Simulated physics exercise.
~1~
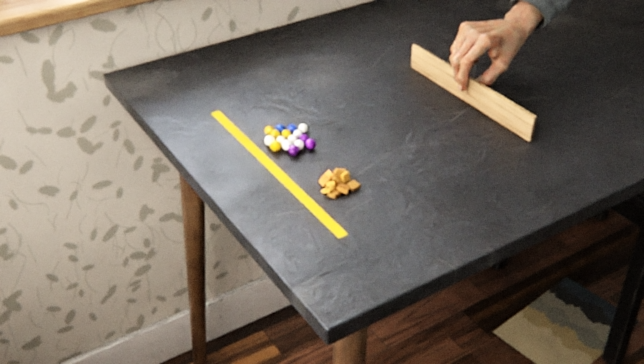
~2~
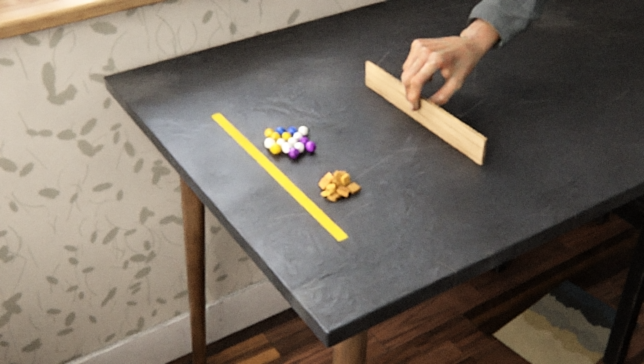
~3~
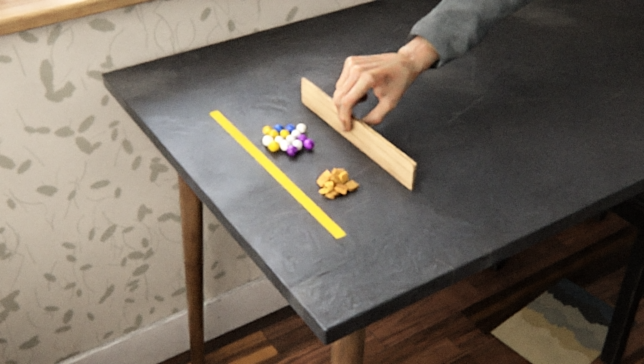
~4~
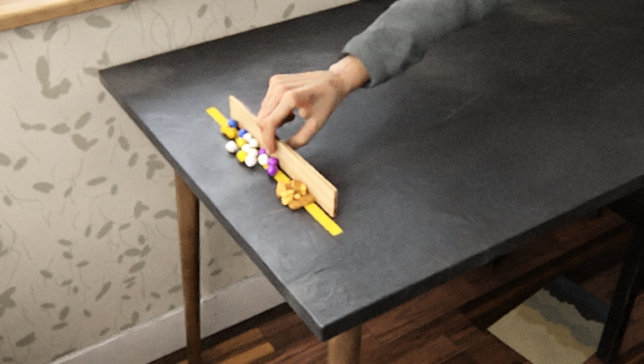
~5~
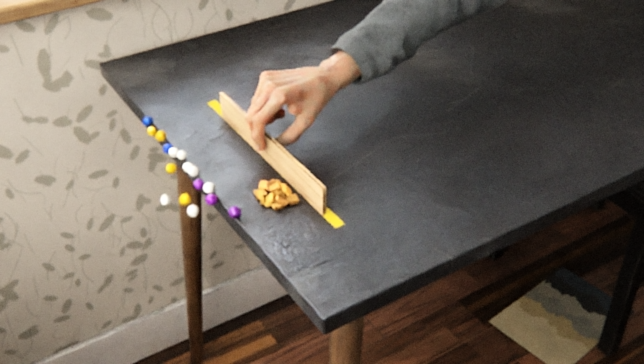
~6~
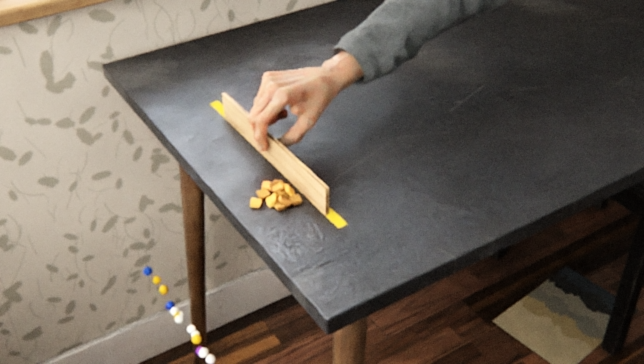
On a dark table, a hand sweeps beads off the edge with wood, leaving tan pieces behind.
